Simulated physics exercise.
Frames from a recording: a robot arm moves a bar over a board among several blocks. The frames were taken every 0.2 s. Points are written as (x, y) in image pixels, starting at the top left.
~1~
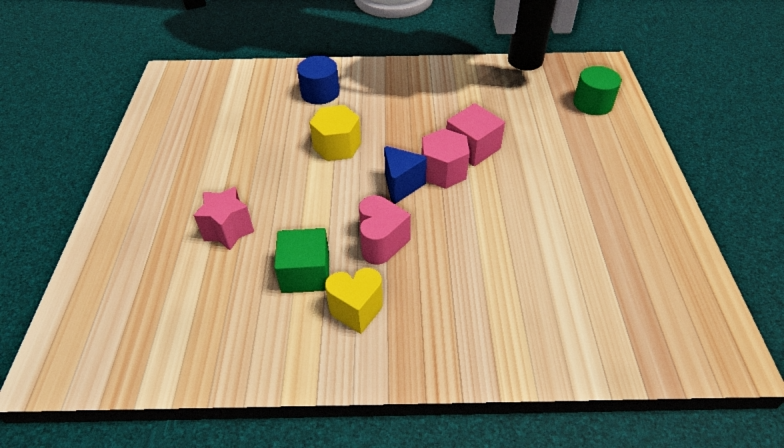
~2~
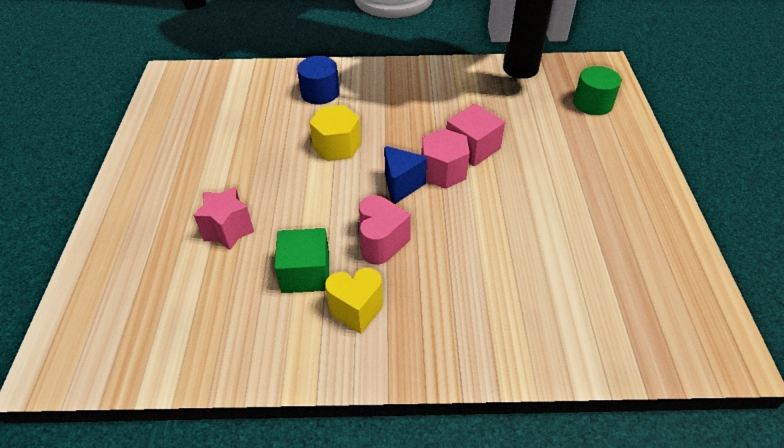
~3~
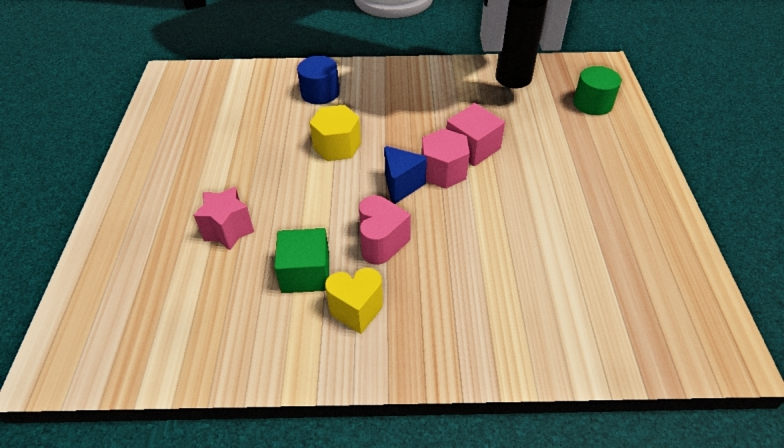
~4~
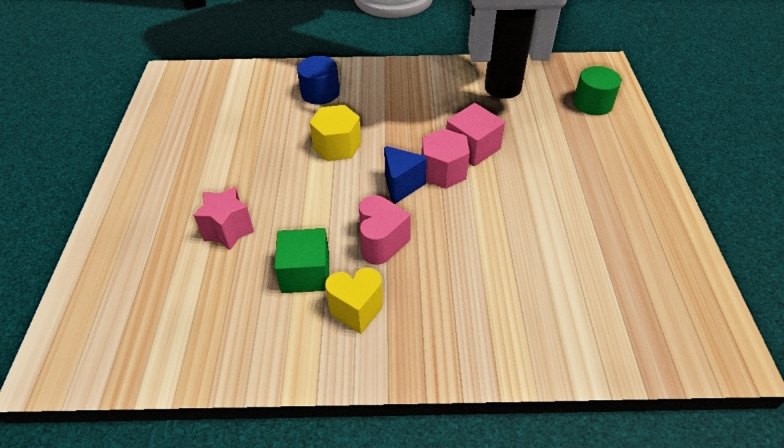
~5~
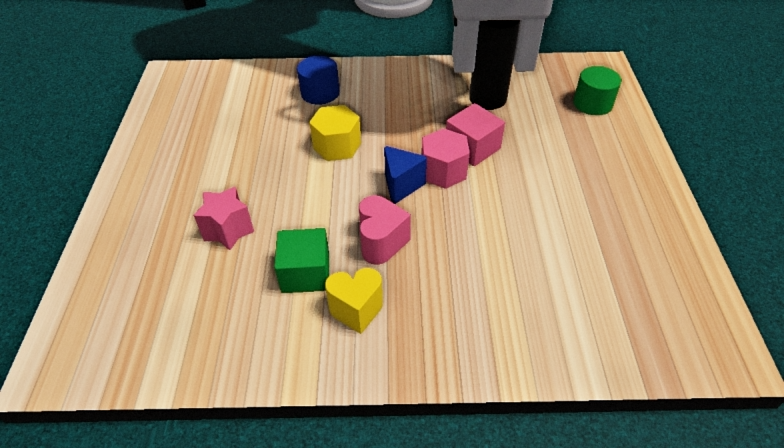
On a light wooden board over a dark green surface, colored blocks sit scattered while a dark bar on a robot arm stands near the back edge, right of center. The bar slides a short way left and forward, drawing close behind the pink square block, and the blocks stay still.
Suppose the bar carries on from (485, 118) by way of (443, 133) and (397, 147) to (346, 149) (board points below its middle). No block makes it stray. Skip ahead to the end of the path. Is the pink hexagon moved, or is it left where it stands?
In the end it has been moved.
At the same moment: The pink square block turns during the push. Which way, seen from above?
Against the clock.
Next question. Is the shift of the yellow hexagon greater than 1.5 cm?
Yes - that is the case.
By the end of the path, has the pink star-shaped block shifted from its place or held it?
By the end it is where it was.
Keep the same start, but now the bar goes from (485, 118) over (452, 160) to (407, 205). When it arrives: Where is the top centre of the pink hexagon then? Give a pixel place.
It will end up at (433, 250).
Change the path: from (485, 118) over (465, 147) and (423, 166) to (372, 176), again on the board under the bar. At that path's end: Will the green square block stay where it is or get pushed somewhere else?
The result: It stays put.
The first path, step by step. One third of the way, bar at (444, 114); blue three-sided block at (399, 166), turned 40° clockwise; pink hexagon at (444, 165); pink square block at (457, 132), turned 55° anticlockwise.
Two thirds of the way, bar at (396, 128); blue three-sided block at (399, 166), turned 45° clockwise; pink hexagon at (445, 171), turned 15° anticlockwise; pink square block at (453, 136), turned 70° anticlockwise.
At the end, bar at (344, 130); pink star-shaped block not moved; yellow hexagon at (303, 117); blue three-sided block at (399, 166), turned 45° clockwise; pink hexagon at (445, 171), turned 15° anticlockwise; pink square block at (453, 136), turned 70° anticlockwise.
